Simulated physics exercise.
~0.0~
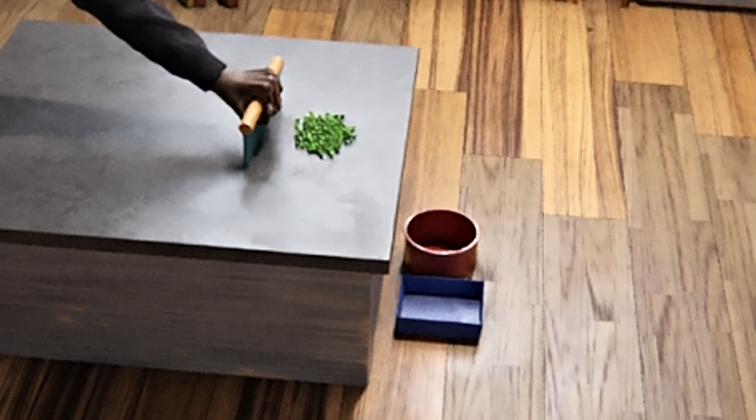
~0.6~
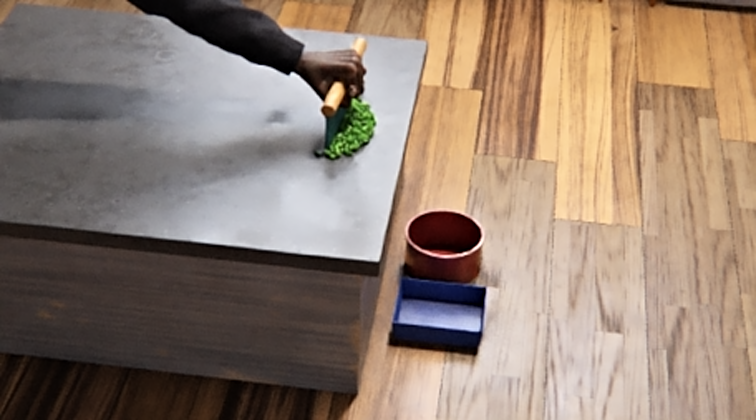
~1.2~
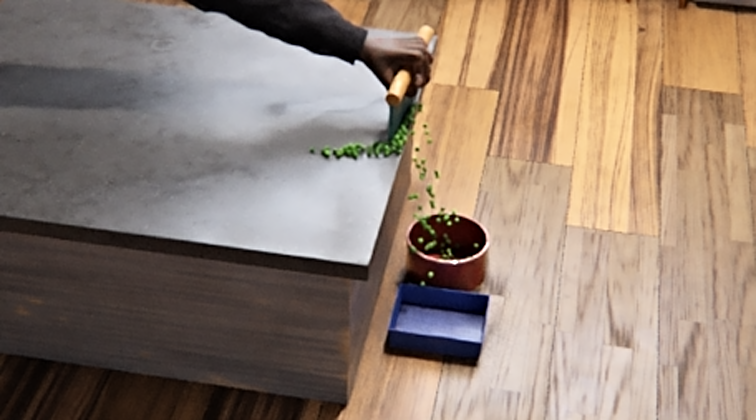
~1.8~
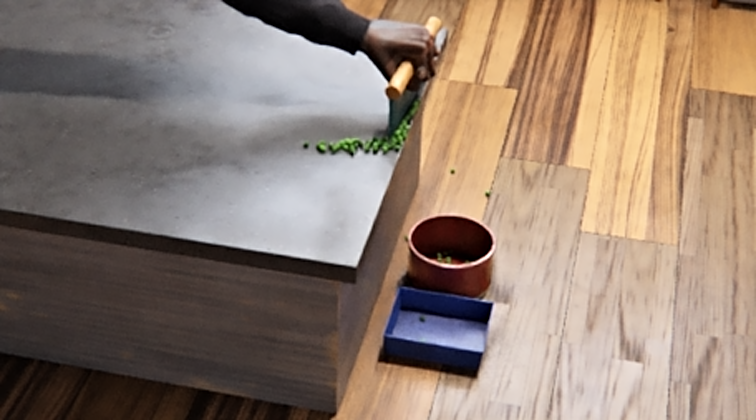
The footage shows a hand pushing a scraper rightward across a grey tabletop, sweeping a pile of green peas to the edge, where many spill into a red pot beside a blue tin, a few miss onto the floor, and the rest stay on top as the scraper stops.
